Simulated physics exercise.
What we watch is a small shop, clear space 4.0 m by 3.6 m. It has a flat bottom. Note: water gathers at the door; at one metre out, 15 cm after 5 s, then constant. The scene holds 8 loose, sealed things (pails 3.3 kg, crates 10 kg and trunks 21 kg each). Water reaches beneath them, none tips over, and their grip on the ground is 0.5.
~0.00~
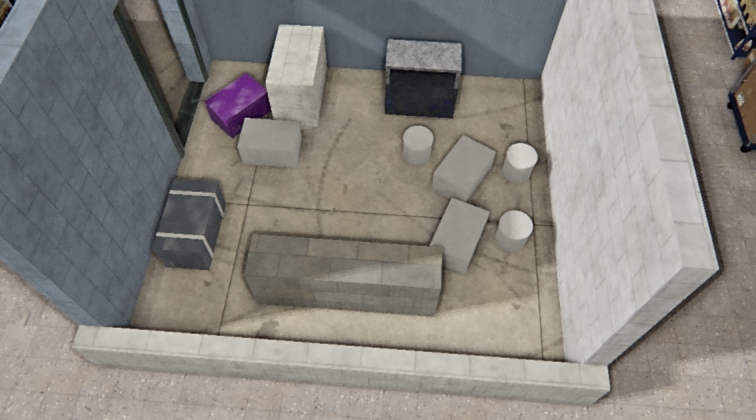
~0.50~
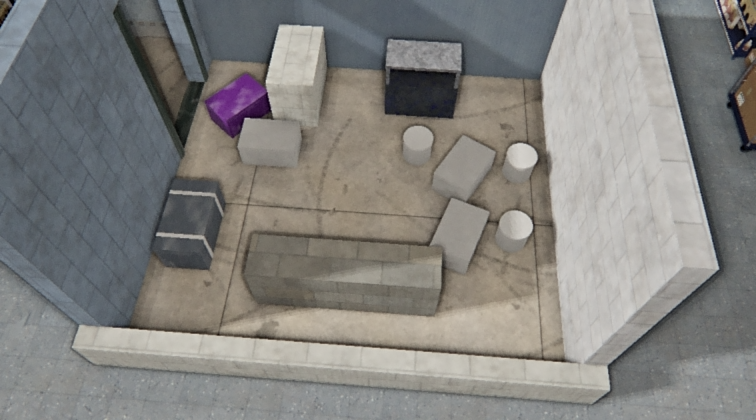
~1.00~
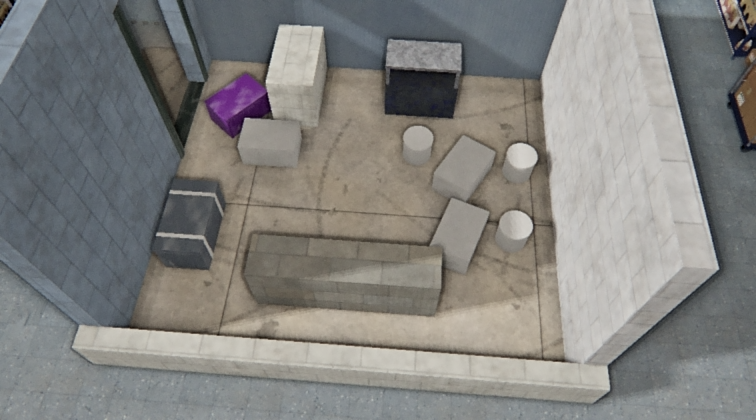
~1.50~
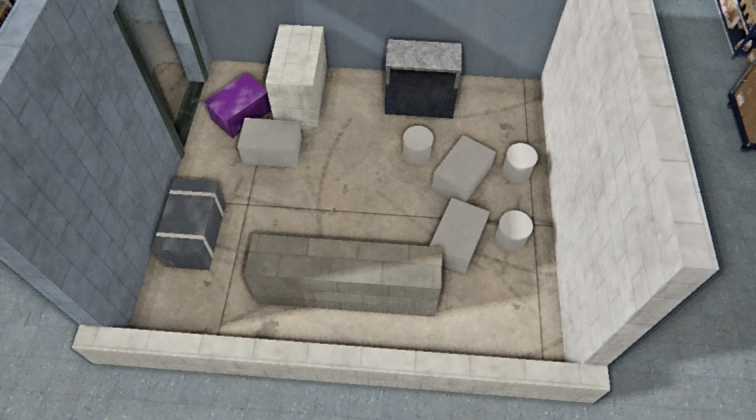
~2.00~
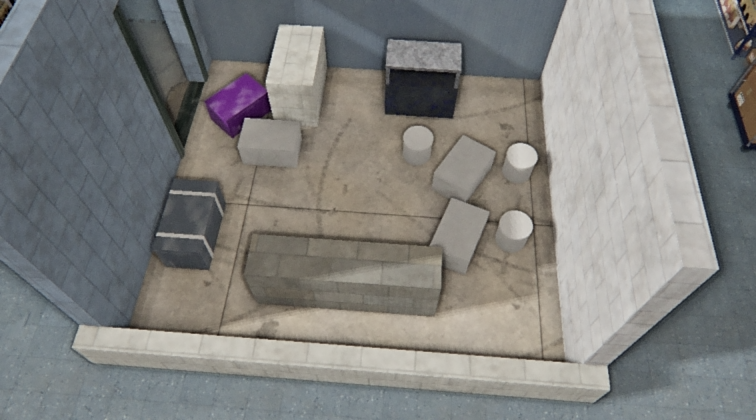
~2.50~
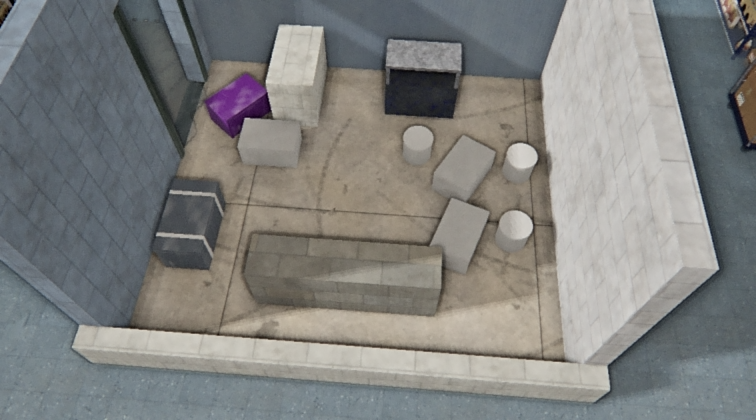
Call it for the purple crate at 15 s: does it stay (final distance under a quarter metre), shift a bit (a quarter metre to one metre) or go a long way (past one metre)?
Goes a long way.
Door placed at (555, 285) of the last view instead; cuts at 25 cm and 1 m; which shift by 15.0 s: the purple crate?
So the purple crate is slightly displaced by then.
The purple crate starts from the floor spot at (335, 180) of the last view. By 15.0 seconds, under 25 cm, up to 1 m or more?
Well, it gets shoved far.
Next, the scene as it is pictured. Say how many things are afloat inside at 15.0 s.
Count: 7.
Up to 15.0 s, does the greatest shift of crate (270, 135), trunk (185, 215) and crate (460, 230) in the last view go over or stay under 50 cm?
Note - in order: Farther; smaller; farther.
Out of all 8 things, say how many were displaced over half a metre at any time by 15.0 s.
I get 6.
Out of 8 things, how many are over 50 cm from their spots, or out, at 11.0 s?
That would be 4.
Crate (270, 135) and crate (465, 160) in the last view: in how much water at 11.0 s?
Some 7 cm at the first, some 4 cm at the second.
After 3.5 s the purple crate is near (238, 97), 0.0 m from its start, aground; 0 afloat.
After 6.8 s the purple crate is near (287, 148), 1.0 m from its start, aground; 0 afloat.
After 11.0 s the purple crate is near (395, 207), 2.3 m from its start, afloat; 3 afloat.
After 15.0 s the purple crate is near (515, 139), 3.1 m from its start, afloat; 7 afloat.
